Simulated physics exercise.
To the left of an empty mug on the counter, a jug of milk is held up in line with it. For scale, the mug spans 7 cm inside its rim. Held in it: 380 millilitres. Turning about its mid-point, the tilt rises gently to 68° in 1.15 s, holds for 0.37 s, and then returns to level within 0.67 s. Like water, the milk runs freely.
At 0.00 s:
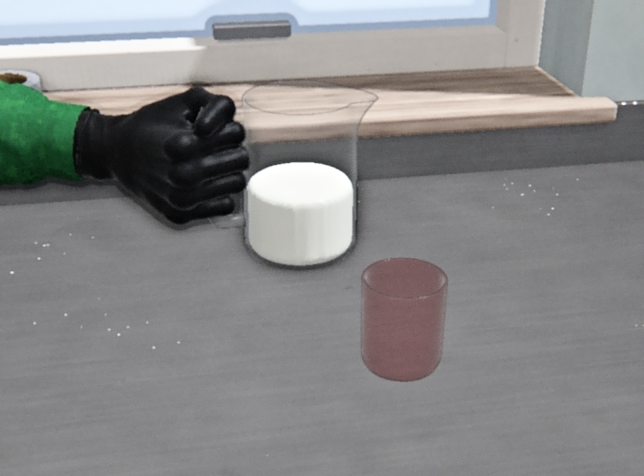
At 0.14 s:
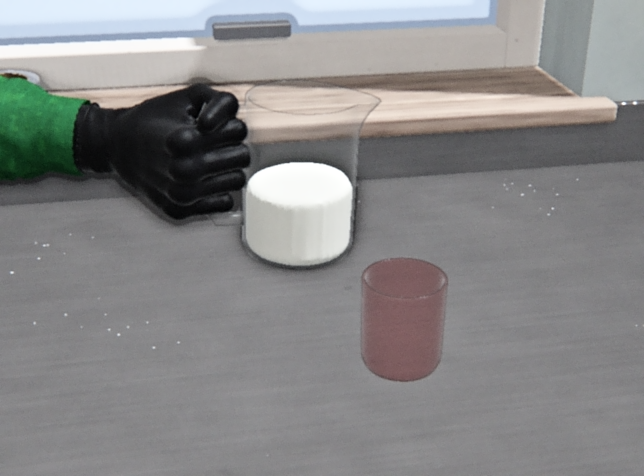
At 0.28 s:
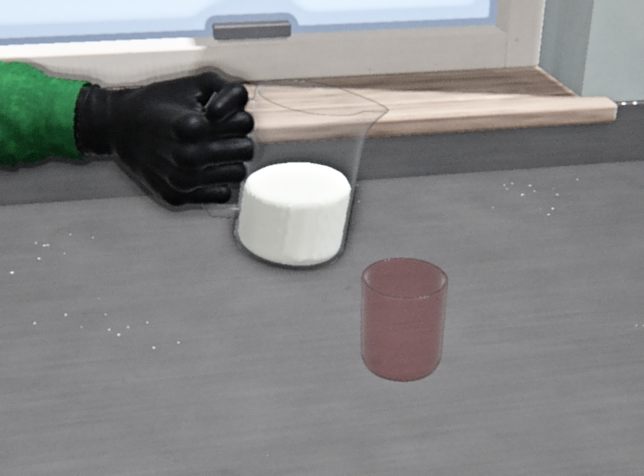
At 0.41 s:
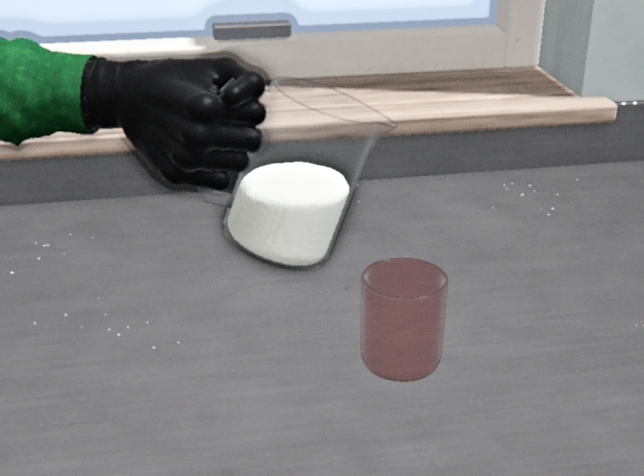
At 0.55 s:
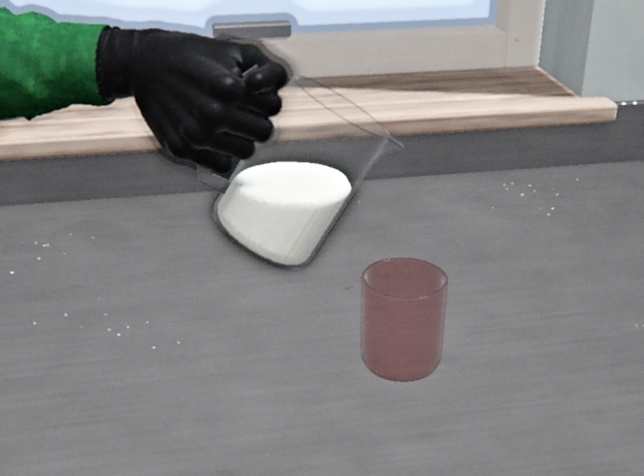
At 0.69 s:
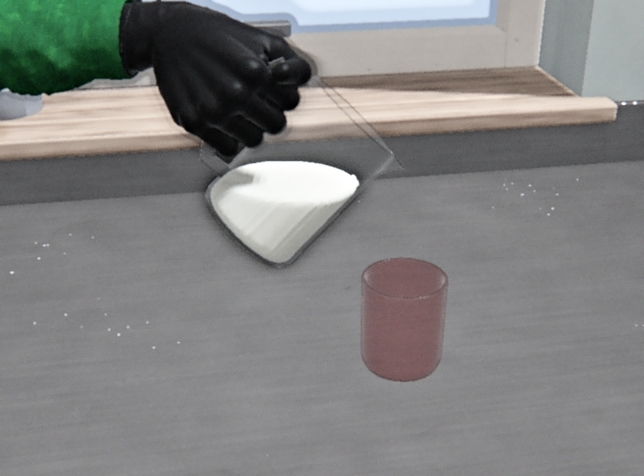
On a grey counter by a window, a black-gloved hand held a clear jug of milk beside an empty reddish mug, then steadily tilted it rightward toward the mug, the milk's surface staying level.
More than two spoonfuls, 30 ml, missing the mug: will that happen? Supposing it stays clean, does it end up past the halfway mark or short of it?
Short of it.
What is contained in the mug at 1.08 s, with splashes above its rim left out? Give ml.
Some 5 ml.
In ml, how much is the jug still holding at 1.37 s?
Some 300 ml.
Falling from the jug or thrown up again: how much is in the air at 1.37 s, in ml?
I'd estimate close to 20 ml in the air.
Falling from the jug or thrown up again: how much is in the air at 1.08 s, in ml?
I'd put it near 15 ml.
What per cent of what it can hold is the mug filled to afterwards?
About 30 per cent.
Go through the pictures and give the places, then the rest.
It leans 0°; its right rim is at (378, 95); the milk meets the walls at (263, 182) and (337, 177); the mug's rim runs from (364, 283) to (444, 276), in the first picture.
It leans 2°; its right rim is at (381, 98); the milk meets the walls at (261, 181) and (335, 175), in the second picture.
It leans 9°; its right rim is at (388, 108); the milk meets the walls at (257, 184) and (333, 175), in the third picture.
It leans 20°; its right rim is at (397, 123); the milk meets the walls at (244, 185) and (338, 178), in the fourth picture.
It leans 32°; its right rim is at (404, 144); the milk meets the walls at (231, 192) and (334, 175), in the fifth picture.
It leans 45°; its right rim is at (405, 165); the milk meets the walls at (222, 182) and (343, 177), in the sixth picture.
By 1.08 s the tilt is 67° and the mug has 5 ml, the jug 360 ml, and 0 ml is on the counter.
By 1.37 s the tilt is 68° and the mug has 50 ml, the jug 305 ml, and 0 ml is on the counter.
By 1.66 s the tilt is 61° and the mug has 90 ml, the jug 275 ml, and 5 ml is on the counter.
By 1.99 s the tilt is 14° and the mug has 100 ml, the jug 270 ml, and 5 ml is on the counter.
At rest the mug has 100 ml, the jug 270 ml, and 5 ml is on the counter.
